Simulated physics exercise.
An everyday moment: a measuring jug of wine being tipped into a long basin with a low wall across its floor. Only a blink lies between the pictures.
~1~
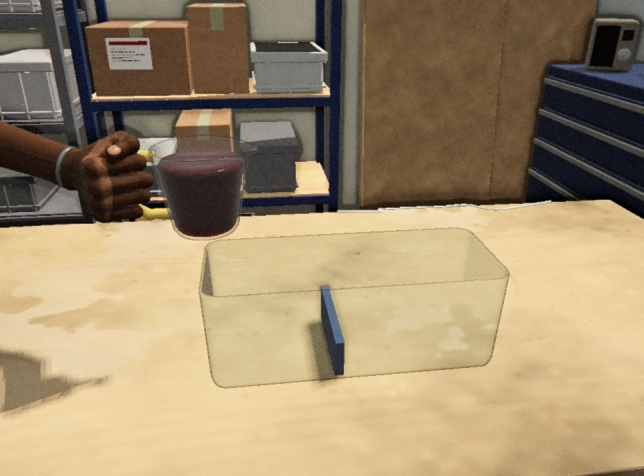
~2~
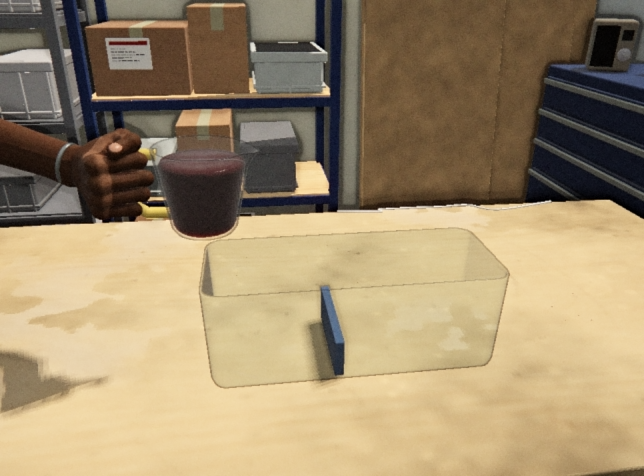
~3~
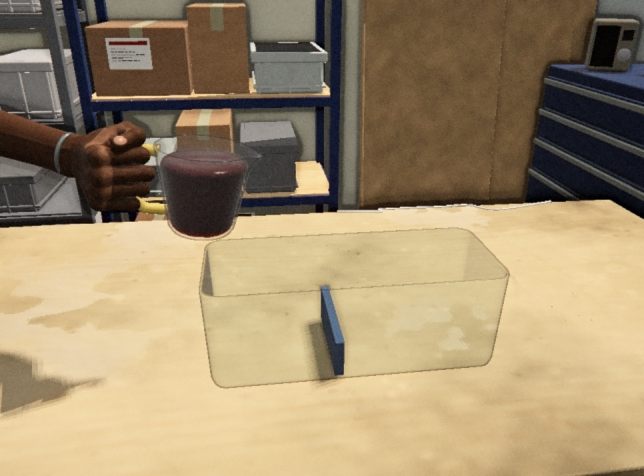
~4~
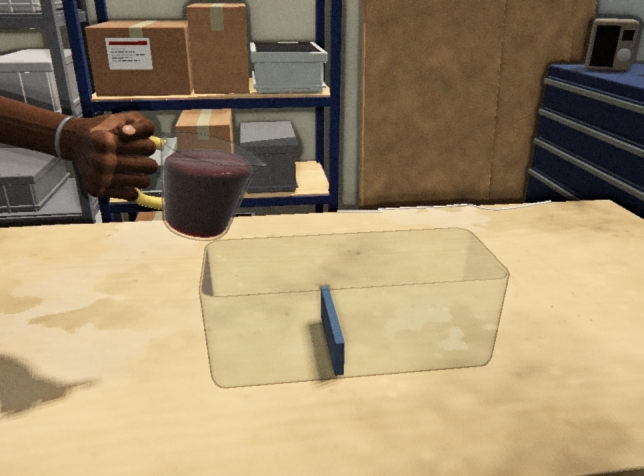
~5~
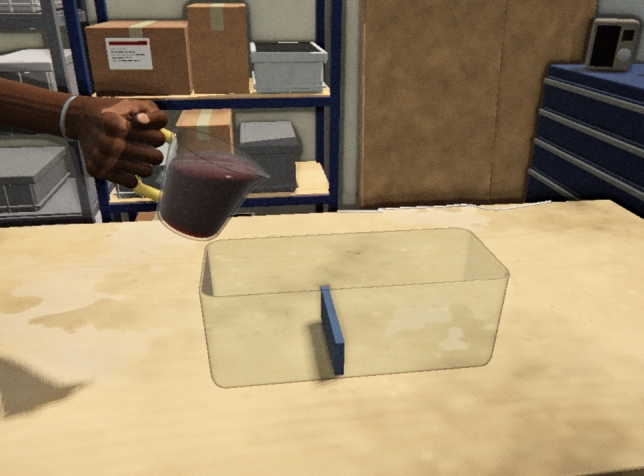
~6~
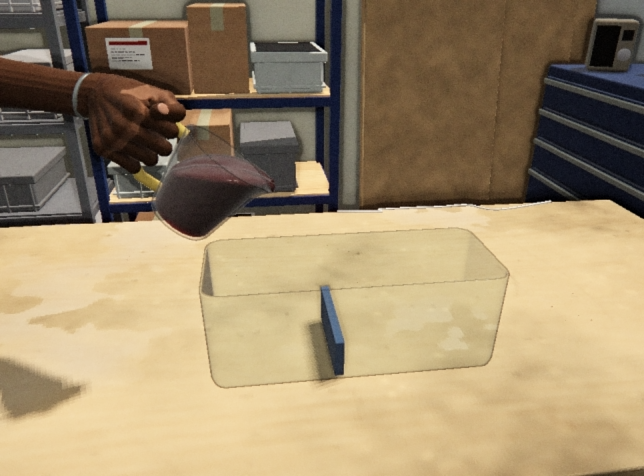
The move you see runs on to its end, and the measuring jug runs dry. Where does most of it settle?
The left-hand section gets the most.
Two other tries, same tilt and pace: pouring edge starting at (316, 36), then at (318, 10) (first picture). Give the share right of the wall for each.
The first gives 90 %, the second 85 %.
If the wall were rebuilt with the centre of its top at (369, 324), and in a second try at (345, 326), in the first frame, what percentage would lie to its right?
In turn 20 and 20 in a hundred.
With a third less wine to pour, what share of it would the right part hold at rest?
Close to 5 per cent.
A moment on, the tilt is 113° and 26 per cent is still to pour, 56 is left of the wall and 0 right of it.
Next, the tilt is 120° and 1 per cent is still to pour, 92 is left of the wall and 2 right of it.
Then the tilt is 120° and 0 per cent is still to pour, 90 is left of the wall and 6 right of it.
Later the tilt is 120° and 0 per cent is still to pour, 90 is left of the wall and 6 right of it.
At rest 90 per cent lies left of the wall, 6 right of it and 3 outside.
